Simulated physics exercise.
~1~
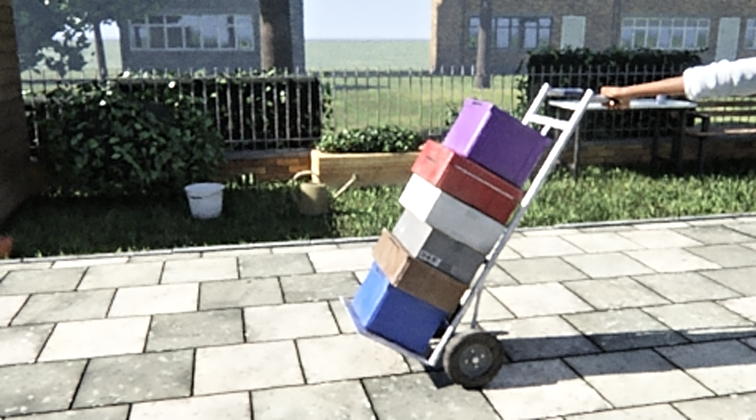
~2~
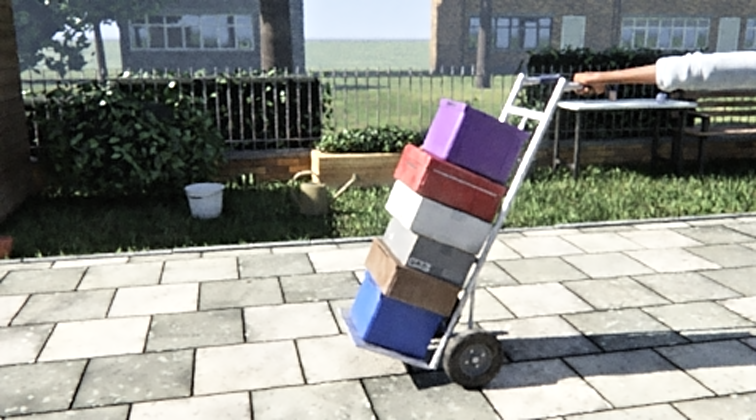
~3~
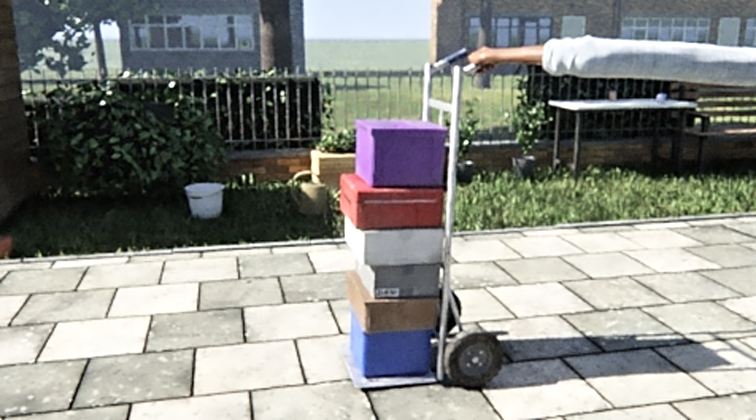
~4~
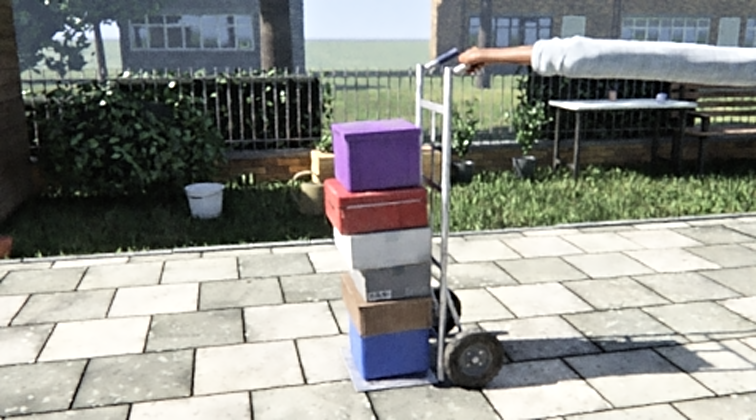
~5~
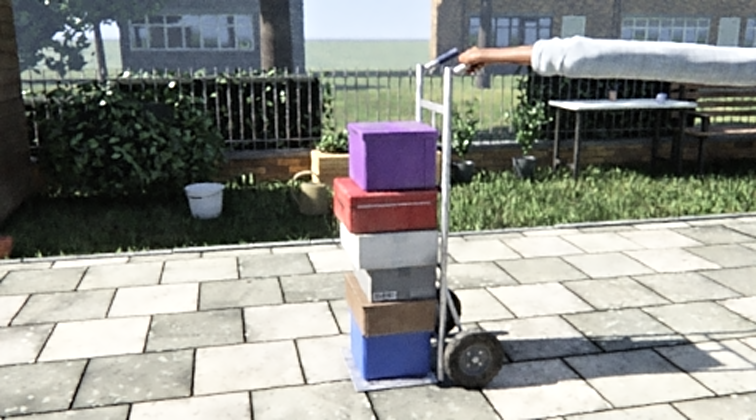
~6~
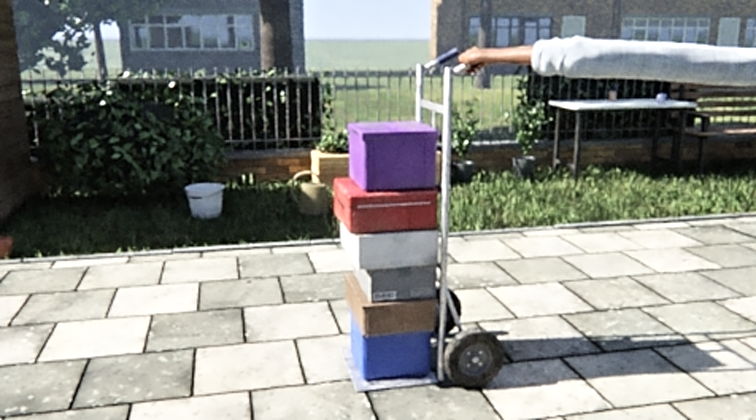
A loaded sack truck is swung upright by a hand, its boxes wobbling but staying stacked.
